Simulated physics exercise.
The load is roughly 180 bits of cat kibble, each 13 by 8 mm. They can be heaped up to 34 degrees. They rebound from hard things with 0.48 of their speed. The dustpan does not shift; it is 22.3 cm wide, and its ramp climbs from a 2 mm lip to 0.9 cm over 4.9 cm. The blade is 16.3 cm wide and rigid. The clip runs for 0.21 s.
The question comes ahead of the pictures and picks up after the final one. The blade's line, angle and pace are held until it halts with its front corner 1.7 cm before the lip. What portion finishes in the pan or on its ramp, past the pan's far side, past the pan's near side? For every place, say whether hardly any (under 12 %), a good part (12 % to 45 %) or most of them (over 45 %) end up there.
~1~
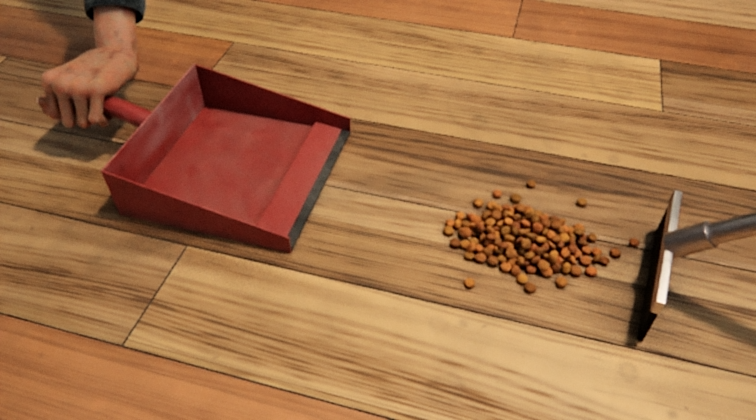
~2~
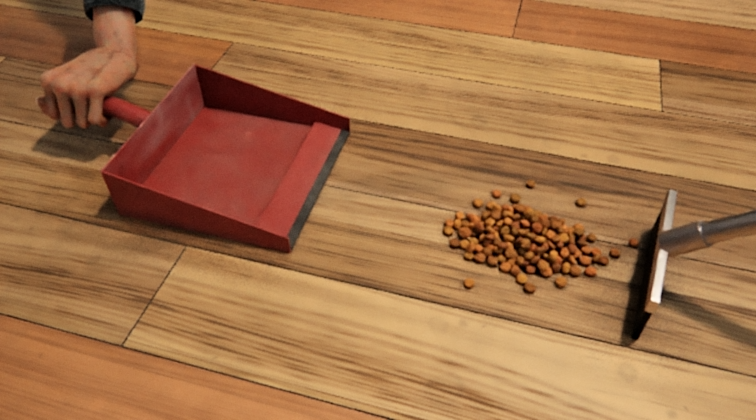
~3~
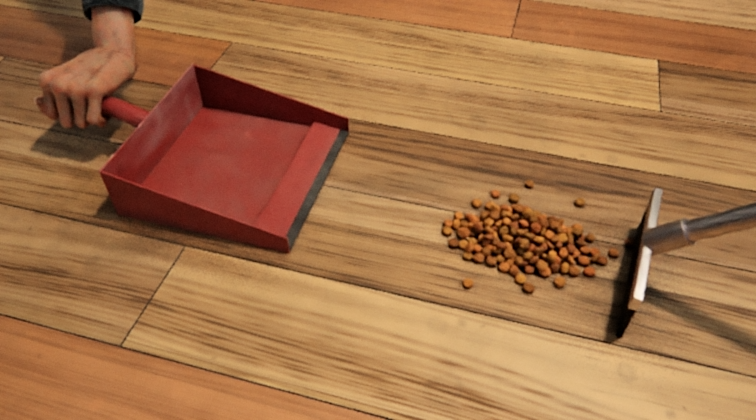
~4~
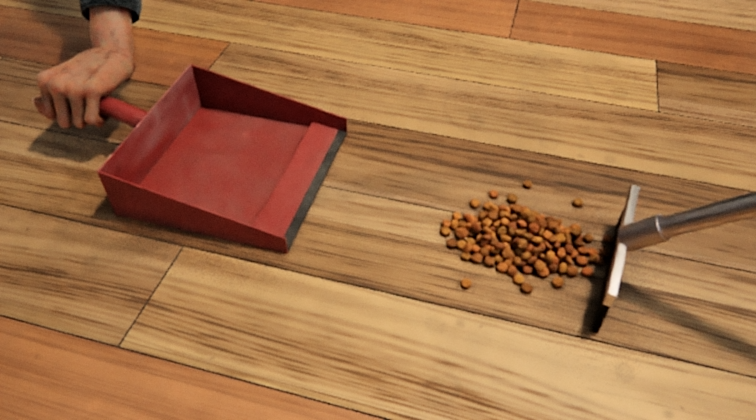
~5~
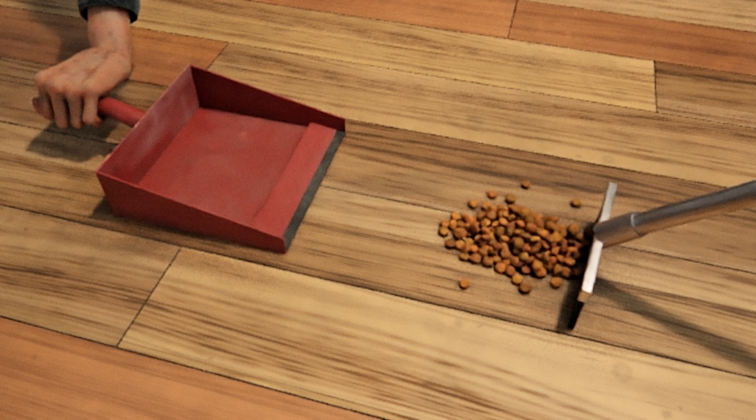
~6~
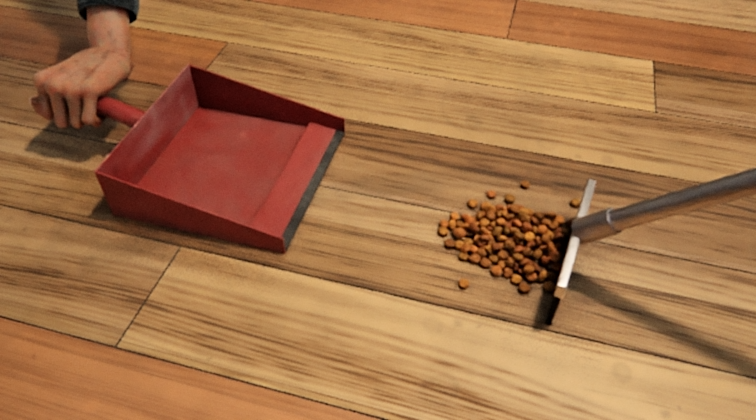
In the pan or on its ramp: A good part; past the pan's far side: Hardly any; past the pan's near side: Hardly any.
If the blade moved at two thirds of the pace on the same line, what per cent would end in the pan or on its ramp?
Then about 25 per cent.
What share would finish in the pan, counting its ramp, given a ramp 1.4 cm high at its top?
I'd guess close to 25 per cent.
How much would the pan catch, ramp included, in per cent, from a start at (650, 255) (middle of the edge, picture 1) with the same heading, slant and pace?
About 40 per cent.
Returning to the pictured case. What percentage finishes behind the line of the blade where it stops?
Close to 25 percent.
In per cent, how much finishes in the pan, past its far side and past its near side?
Pan 30; far side 0; near side 5.
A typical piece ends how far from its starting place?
It works out to roughly 26 cm.
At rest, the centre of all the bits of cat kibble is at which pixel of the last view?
Approximately (321, 193) in the last view.
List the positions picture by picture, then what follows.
Blade from (657, 307) to (674, 201), moved 0.0 cm, 0 of the pieces shifted so far; middle of the pieces at (528, 237); pan at (229, 168), in the first picture.
Blade from (652, 306) to (669, 200), moved 0.5 cm, 0 of the pieces shifted so far; middle of the pieces at (527, 237), in the second picture.
Blade from (635, 303) to (655, 198), moved 1.9 cm, 0 of the pieces shifted so far; middle of the pieces at (526, 237), in the third picture.
Blade from (609, 299) to (632, 195), moved 4.1 cm, 2 of the pieces shifted so far; middle of the pieces at (524, 237), in the fourth picture.
Blade from (584, 295) to (610, 192), moved 6.3 cm, 22 of the pieces shifted so far; middle of the pieces at (522, 237), in the fifth picture.
Blade from (560, 291) to (589, 189), moved 8.5 cm, 77 of the pieces shifted so far; middle of the pieces at (513, 239); pan at (223, 168), in the sixth picture.
Then, 0.26 s after the last picture, middle of the blade 17 cm from the lip; 0 % over the lip, far side 0 %, near side 0 %.
Then, 0.44 s after the last picture, middle of the blade 8 cm from the lip; 0 % over the lip, far side 0 %, near side 0 %.
Then, 0.73 s after the last picture, middle of the blade 3 cm from the lip; 30 % over the lip, far side 0 %, near side 5 %.
In the end, pan 30 %, far side 0 %, near side 5 %, in front of the lip or behind the blade 70 %.
